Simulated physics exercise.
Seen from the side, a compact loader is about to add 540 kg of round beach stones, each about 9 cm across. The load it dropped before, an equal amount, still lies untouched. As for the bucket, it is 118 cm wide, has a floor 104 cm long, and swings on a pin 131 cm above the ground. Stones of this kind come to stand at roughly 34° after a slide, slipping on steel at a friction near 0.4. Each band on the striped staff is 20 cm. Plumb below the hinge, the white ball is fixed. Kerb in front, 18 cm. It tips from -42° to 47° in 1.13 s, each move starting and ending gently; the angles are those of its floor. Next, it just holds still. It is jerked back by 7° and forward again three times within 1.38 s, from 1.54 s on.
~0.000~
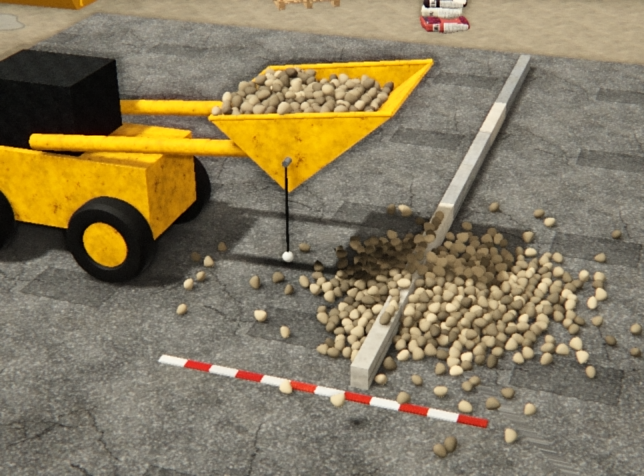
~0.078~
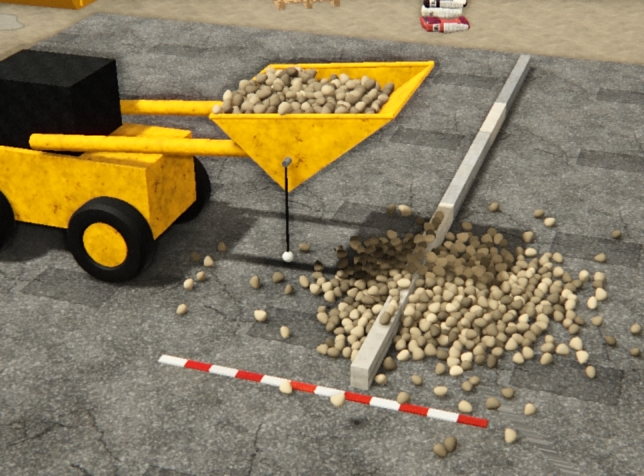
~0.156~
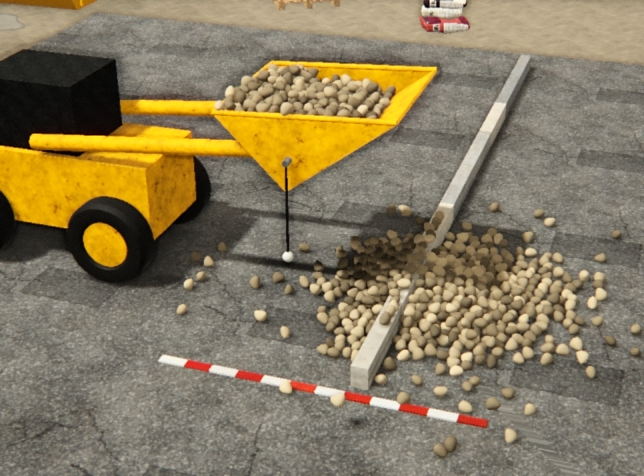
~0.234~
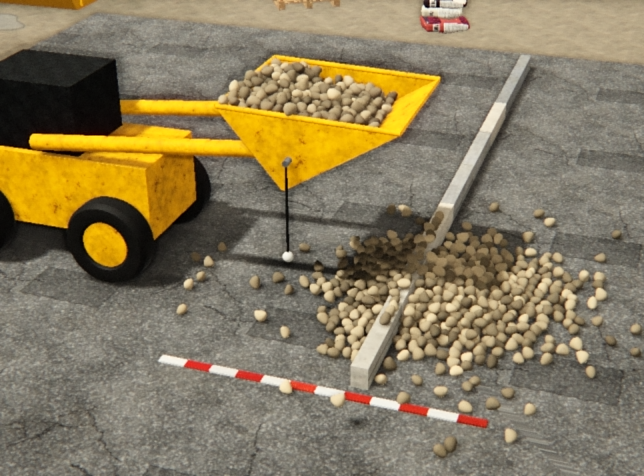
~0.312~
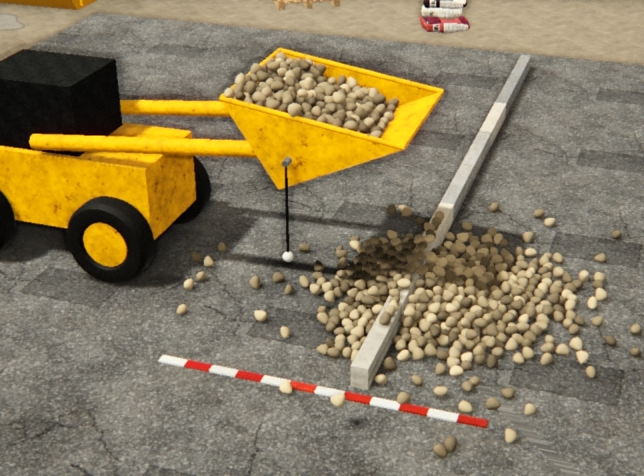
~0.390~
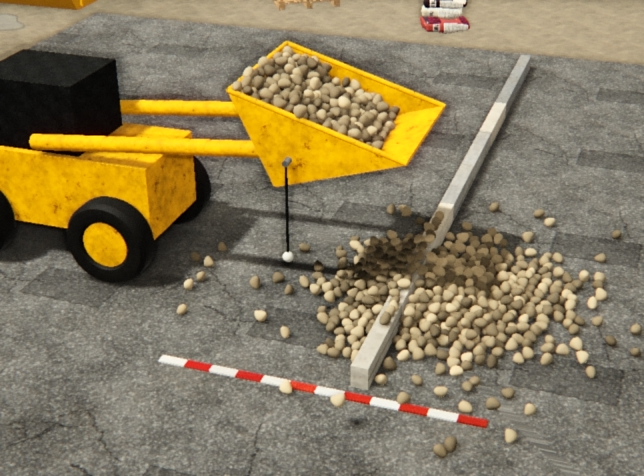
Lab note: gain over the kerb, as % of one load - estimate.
Gain: About 63 %.
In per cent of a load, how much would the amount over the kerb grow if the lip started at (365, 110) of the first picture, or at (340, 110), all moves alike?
Roughly 35 per cent, then 15 per cent.
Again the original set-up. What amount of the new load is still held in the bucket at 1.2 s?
Around 40 per cent of the load is still inside.
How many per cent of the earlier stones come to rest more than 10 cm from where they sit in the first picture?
Around 25 in a hundred.
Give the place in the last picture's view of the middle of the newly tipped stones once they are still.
In the last view, somewhere near (439, 283).
After 0.9 s the floor is at 33°; in per cent of one load, 99 in the bucket, 36 on this side of the kerb, 65 over the kerb; the foremost stones are past the picture's edge.
After 1.2 s the floor is at 47°; in per cent of one load, 39 in the bucket, 80 on this side of the kerb, 82 over the kerb; the foremost stones are past the picture's edge.
After 3.4 s the floor is at 47°; in per cent of one load, 0 in the bucket, 72 on this side of the kerb, 128 over the kerb; the foremost stones are past the picture's edge.
After 6.2 s the floor is at 47°; in per cent of one load, 0 in the bucket, 72 on this side of the kerb, 128 over the kerb; the foremost stones are past the picture's edge. Net gain over the kerb, 63.
